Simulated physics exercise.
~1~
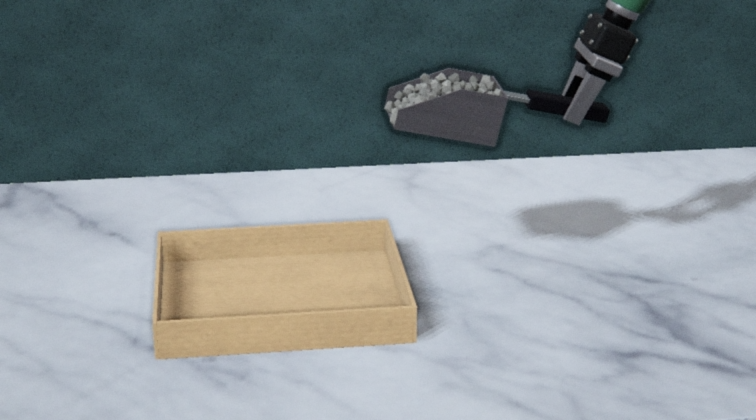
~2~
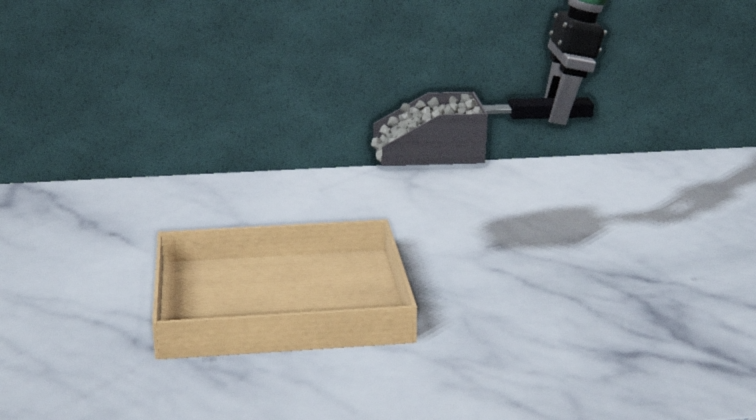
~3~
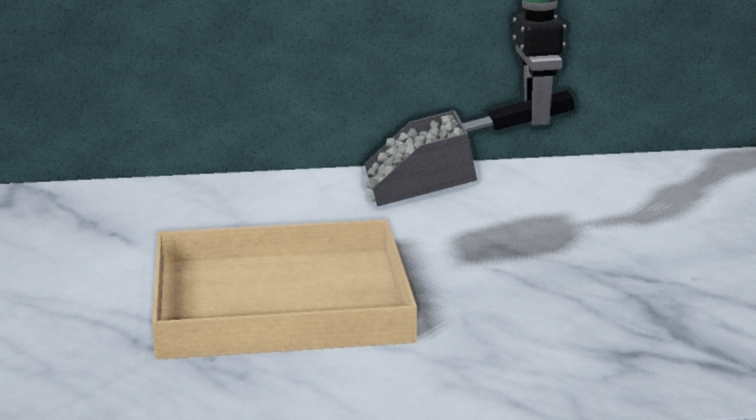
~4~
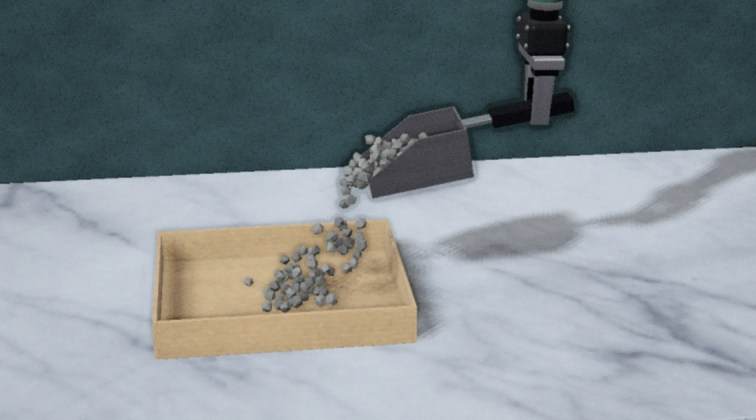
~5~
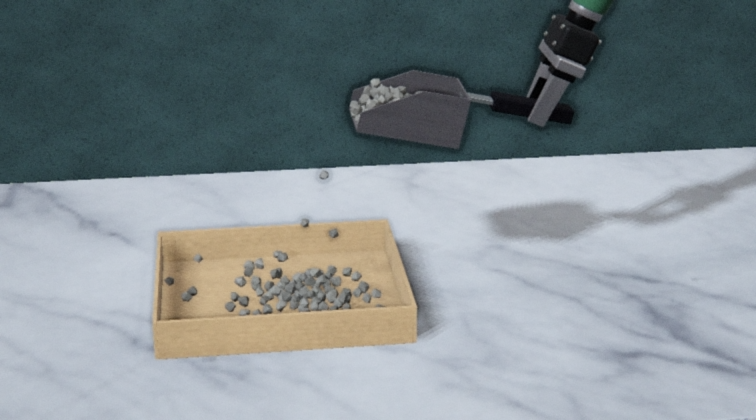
A scoop of small grey pebbles, held by a robot gripper, moves left and down while tipping forward, and pebbles pour into a wooden tray on a marble surface. It then tilts back and rises, still holding some pebbles, as many others lie scattered in the tray.
